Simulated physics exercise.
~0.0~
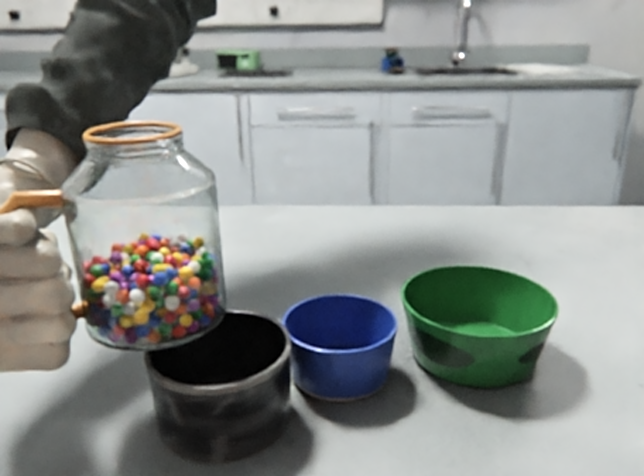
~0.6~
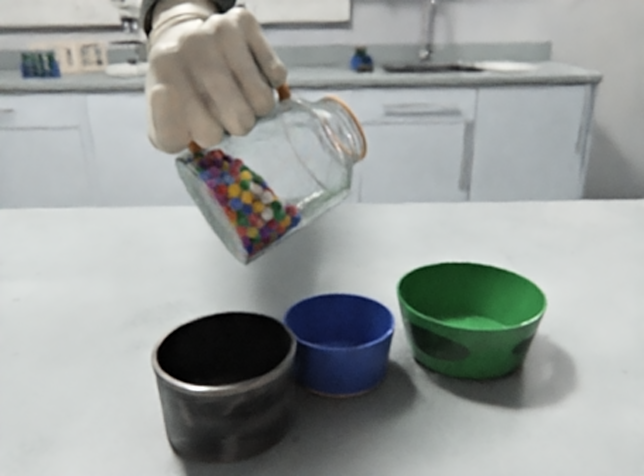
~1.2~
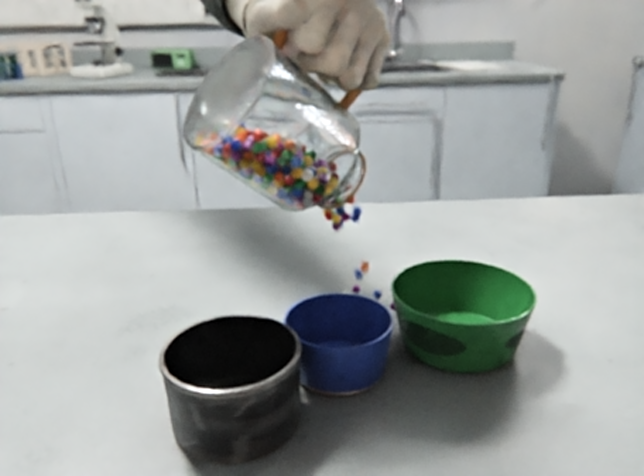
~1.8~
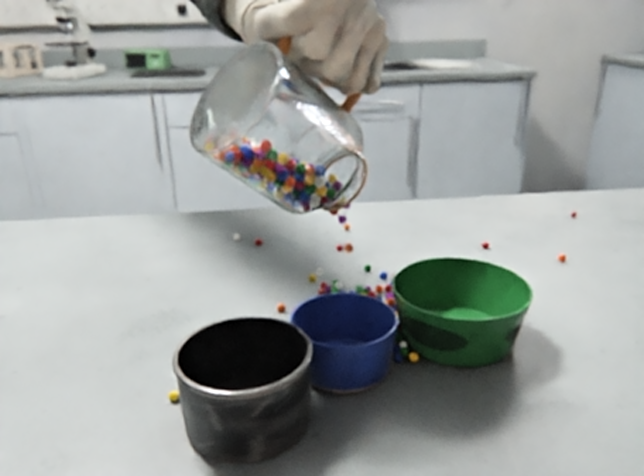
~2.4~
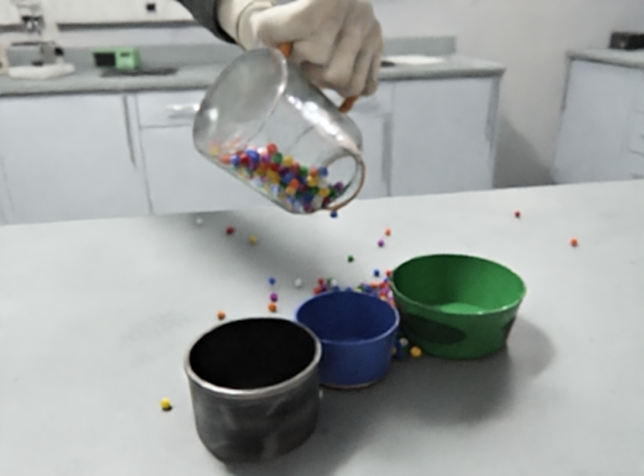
A white-gloved hand in a dark sleeve holds a clear jar of multicoloured beads over a pale table in a laboratory-like room, seen from slightly above as the view drifts gently sideways. On the table stand a black dish at left, a smaller blue one in the middle and a green one at right. The hand lifts the jar rightward and tips it past level until its mouth points downward. Beads spill out, landing behind and between the blue and green dishes and scattering across the table. The jar stays tilted, still holding many beads, while the dishes catch none.
